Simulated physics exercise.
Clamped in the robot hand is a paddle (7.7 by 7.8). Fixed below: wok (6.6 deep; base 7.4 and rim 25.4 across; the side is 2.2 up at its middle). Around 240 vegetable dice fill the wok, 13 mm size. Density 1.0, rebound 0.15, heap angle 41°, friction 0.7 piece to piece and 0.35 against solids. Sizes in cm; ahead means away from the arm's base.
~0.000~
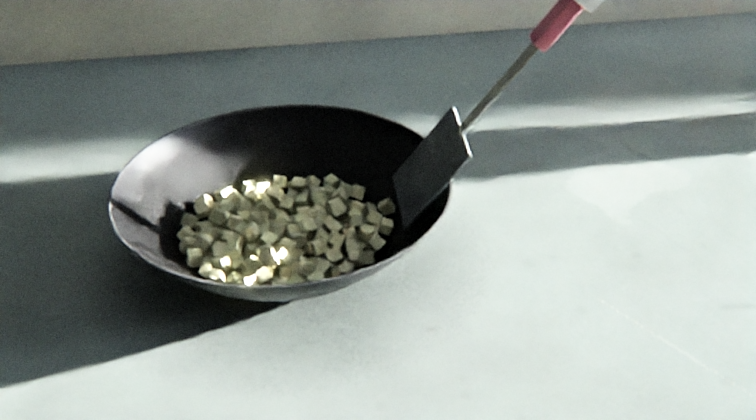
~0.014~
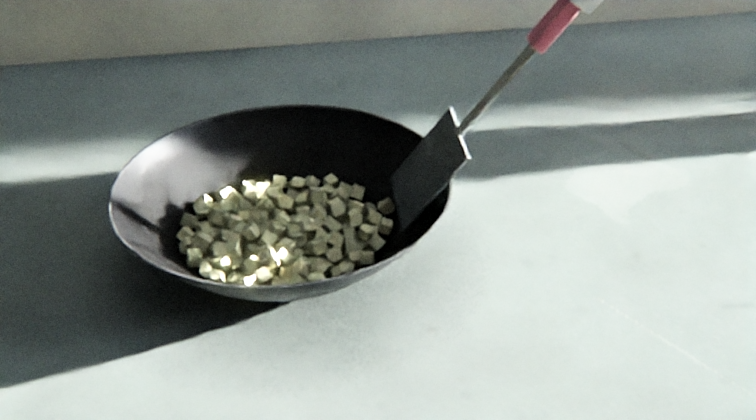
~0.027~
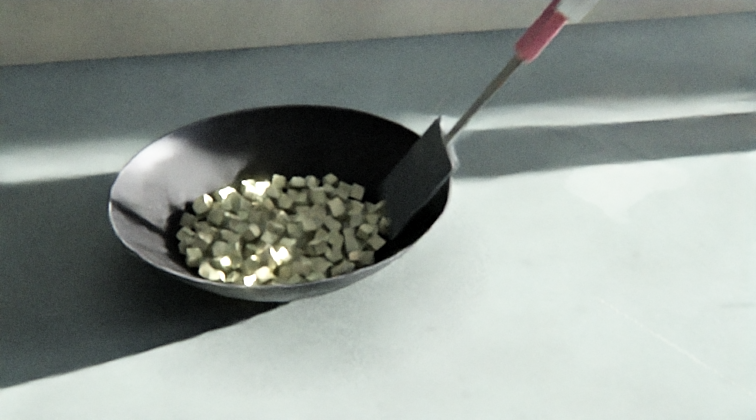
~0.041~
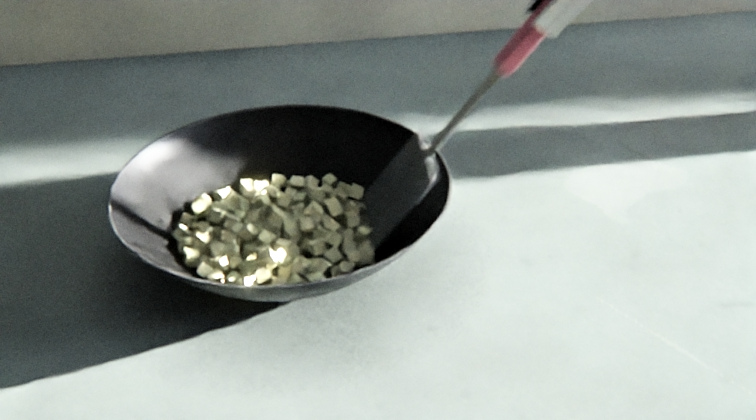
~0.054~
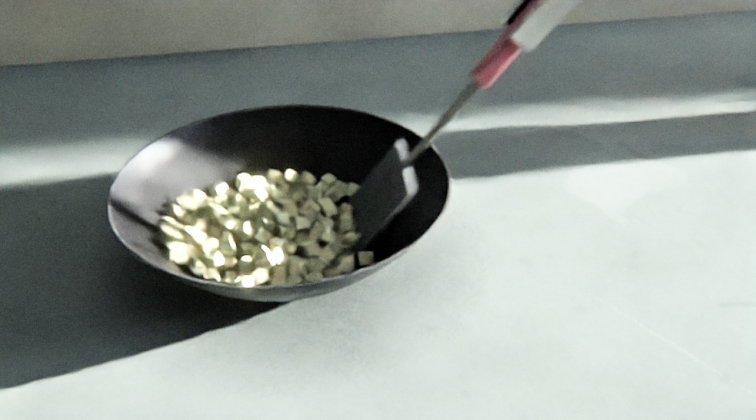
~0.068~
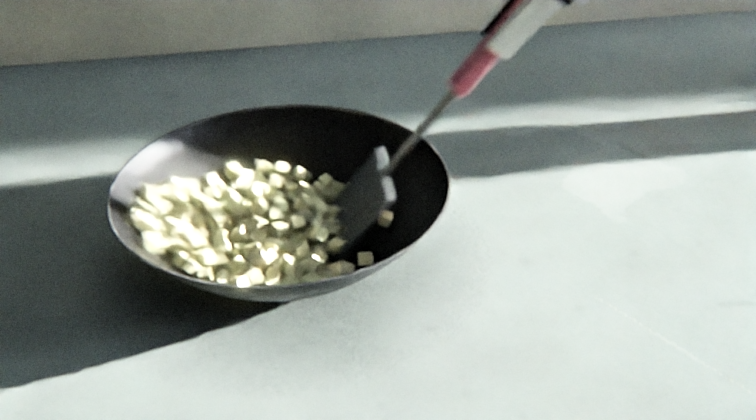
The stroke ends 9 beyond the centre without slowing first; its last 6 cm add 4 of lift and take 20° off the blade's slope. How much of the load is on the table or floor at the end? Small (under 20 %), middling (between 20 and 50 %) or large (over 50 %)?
A large share, over 50 %, ends on the table or floor.
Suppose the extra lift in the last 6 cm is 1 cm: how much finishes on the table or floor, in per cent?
Some 70 per cent.
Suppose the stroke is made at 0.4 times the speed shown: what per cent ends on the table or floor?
Some 40 per cent.
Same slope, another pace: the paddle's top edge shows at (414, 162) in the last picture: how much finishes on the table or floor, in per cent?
Some 45 per cent.
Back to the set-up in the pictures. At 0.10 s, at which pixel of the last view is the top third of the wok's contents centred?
At about (178, 202).
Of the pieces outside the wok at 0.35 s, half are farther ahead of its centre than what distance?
Some 28 cm.
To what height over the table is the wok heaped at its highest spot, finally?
Some 5.0 cm.
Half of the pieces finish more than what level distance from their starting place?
Some 26 cm.
After 0.10 s, sloping 51°, highest piece 10 above the table; 233 in the wok, 8 on the blade or in flight.
After 0.13 s, sloping 45°, highest piece 14 above the table; 215 in the wok, 26 on the blade or in flight.
After 0.35 s, sloping 31°, highest piece 25 above the table; 98 in the wok, 42 on the table or floor, 101 on the blade or in flight.
After 1.40 s, sloping 31°, highest piece 5 above the table; 143 on the table or floor, 98 in the wok.
At rest, 143 on the table or floor, 98 in the wok. That is 59 % on the table or floor.
